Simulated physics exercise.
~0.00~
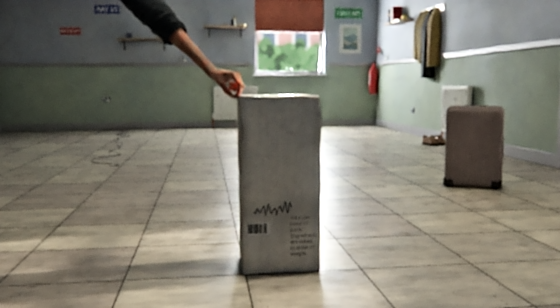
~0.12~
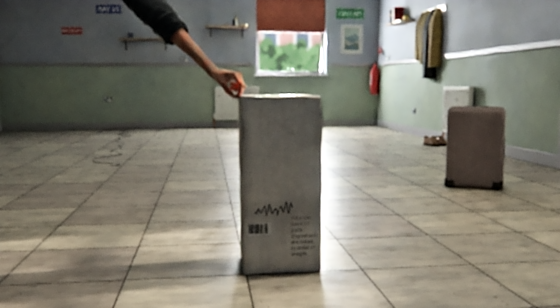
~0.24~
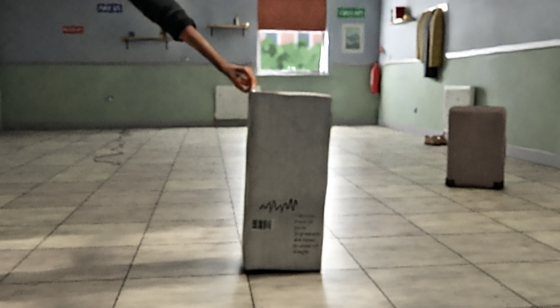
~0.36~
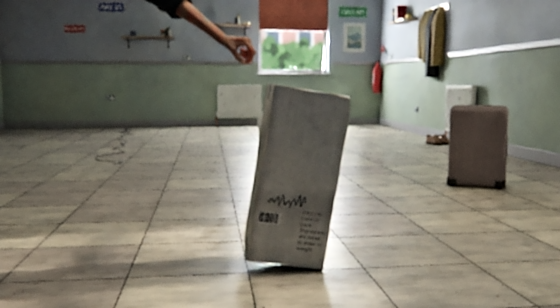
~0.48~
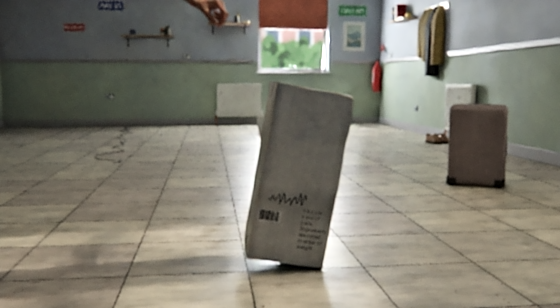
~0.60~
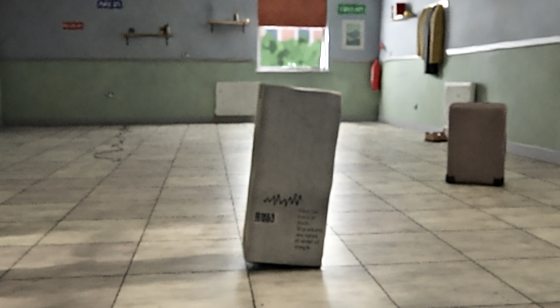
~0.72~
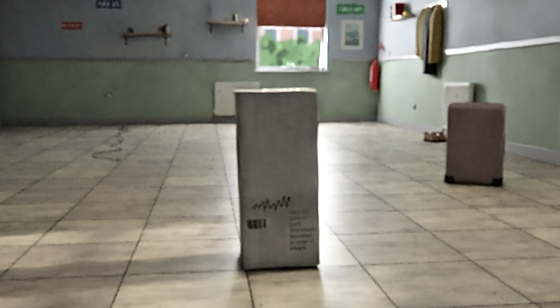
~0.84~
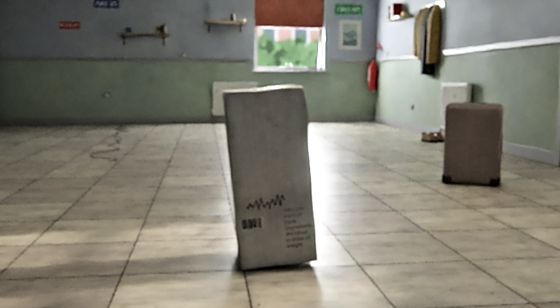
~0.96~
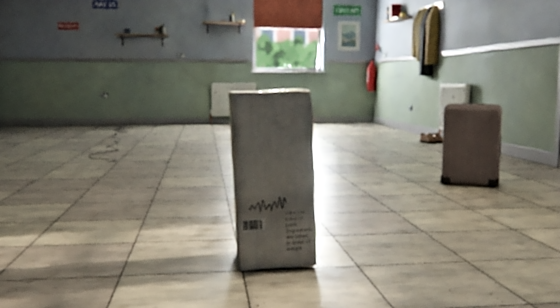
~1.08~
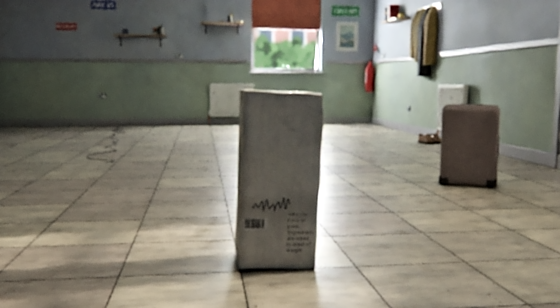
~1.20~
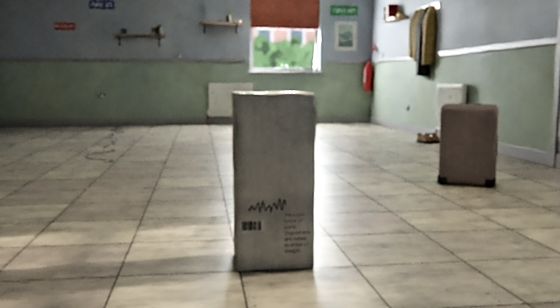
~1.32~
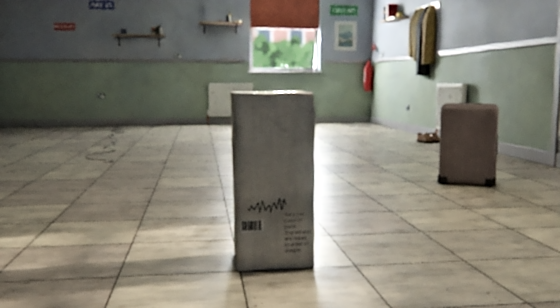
The clip shows a hand tipping a tall white box to the right on a tiled floor, then letting go and drawing back out of view. The box rocks back to the left, tilts slightly that way, and settles upright, with a suitcase standing behind it.
